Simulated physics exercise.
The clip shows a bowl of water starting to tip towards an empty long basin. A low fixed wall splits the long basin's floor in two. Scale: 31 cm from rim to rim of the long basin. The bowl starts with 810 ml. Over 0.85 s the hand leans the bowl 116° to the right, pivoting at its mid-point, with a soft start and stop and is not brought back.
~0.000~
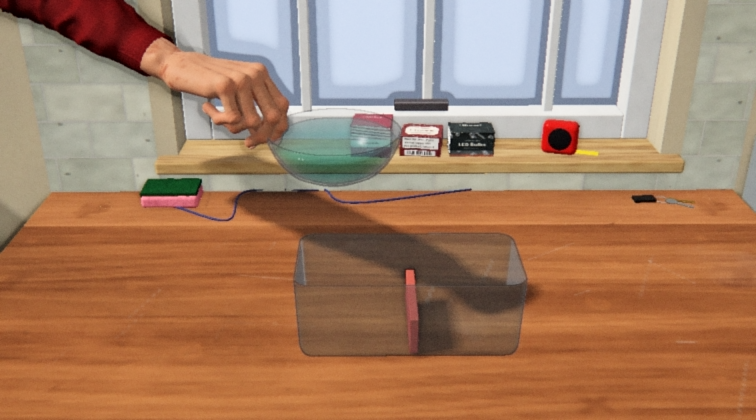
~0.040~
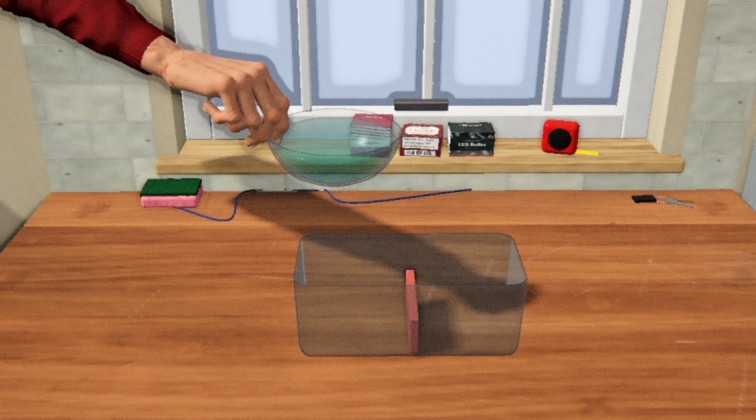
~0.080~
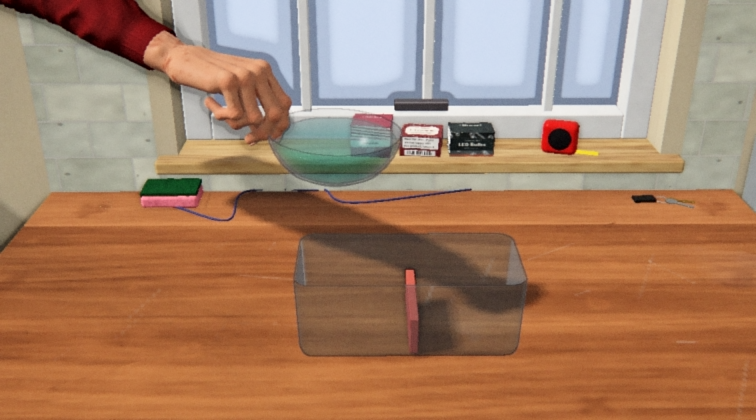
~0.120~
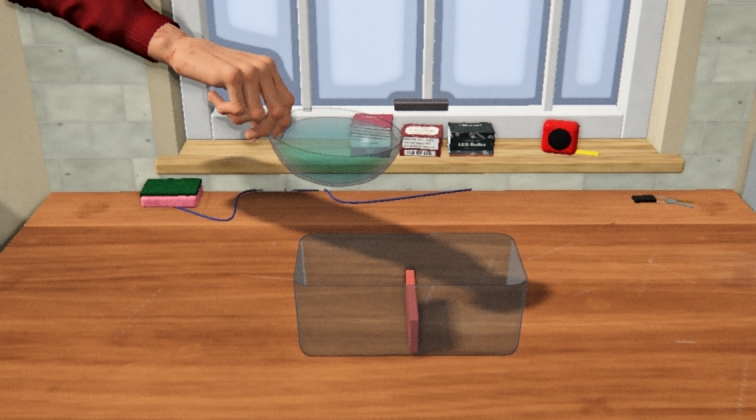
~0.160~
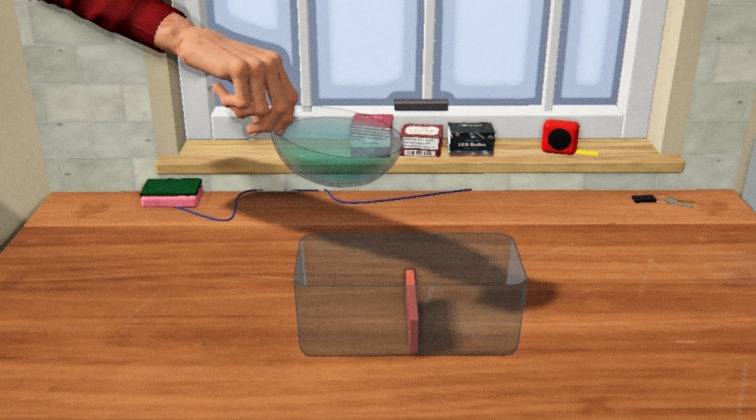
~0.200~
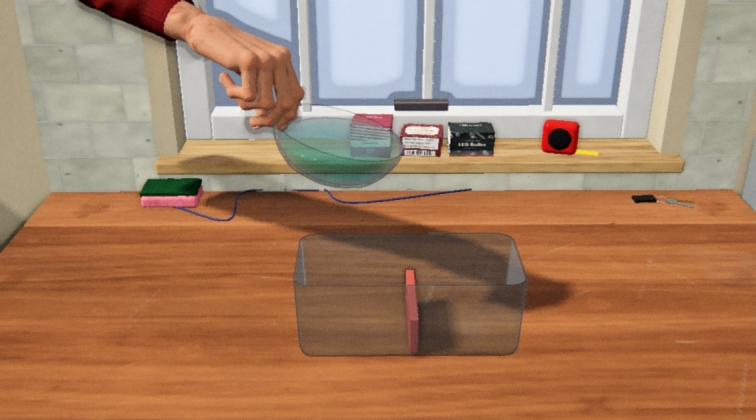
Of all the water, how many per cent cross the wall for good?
Roughly 75 per cent is past the wall.
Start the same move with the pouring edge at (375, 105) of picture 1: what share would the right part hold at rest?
In that case some 60 per cent.
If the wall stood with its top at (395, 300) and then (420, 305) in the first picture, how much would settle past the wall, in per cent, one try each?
First 80, then 55 per cent.
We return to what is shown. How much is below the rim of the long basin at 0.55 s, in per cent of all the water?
Some 36 per cent.
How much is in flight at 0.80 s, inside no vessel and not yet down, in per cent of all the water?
Near 8 in a hundred.
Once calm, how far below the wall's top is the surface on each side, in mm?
Left about 48 mm, right about 26 mm.
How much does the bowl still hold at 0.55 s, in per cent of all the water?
Near 12 in a hundred.
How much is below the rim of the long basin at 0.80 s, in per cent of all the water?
Near 90 in a hundred.
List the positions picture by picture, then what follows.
In the first frame, it leans 0°; its right rim is at (401, 132); the water meets the walls at (271, 137) and (397, 136); the long basin's rim runs from (297, 260) to (520, 259); the wall's top is at (412, 294).
In the second frame, it leans 1°; its right rim is at (401, 133); the water meets the walls at (271, 136) and (398, 136).
In the third frame, it leans 3°; its right rim is at (402, 135); the water meets the walls at (272, 135) and (398, 137).
In the fourth frame, it leans 6°; its right rim is at (402, 138); the water meets the walls at (273, 133) and (399, 139).
In the fifth frame, it leans 10°; its right rim is at (403, 143); the water meets the walls at (275, 133) and (400, 140).
In the sixth frame, it leans 15°; its right rim is at (404, 149); the water meets the walls at (278, 132) and (403, 142).
Then, 0.55 s in, the tilt is 83° and 12 per cent is still to pour, 1 is left of the wall and 35 right of it.
Then, 0.80 s in, the tilt is 115° and 0 per cent is still to pour, 19 is left of the wall and 71 right of it.
Then, 1.06 s in, the tilt is 116° and 0 per cent is still to pour, 21 is left of the wall and 75 right of it.
Then, 1.35 s in, the tilt is 116° and 0 per cent is still to pour, 21 is left of the wall and 75 right of it.
Finally, 21 per cent lies left of the wall, 75 right of it and 4 outside.
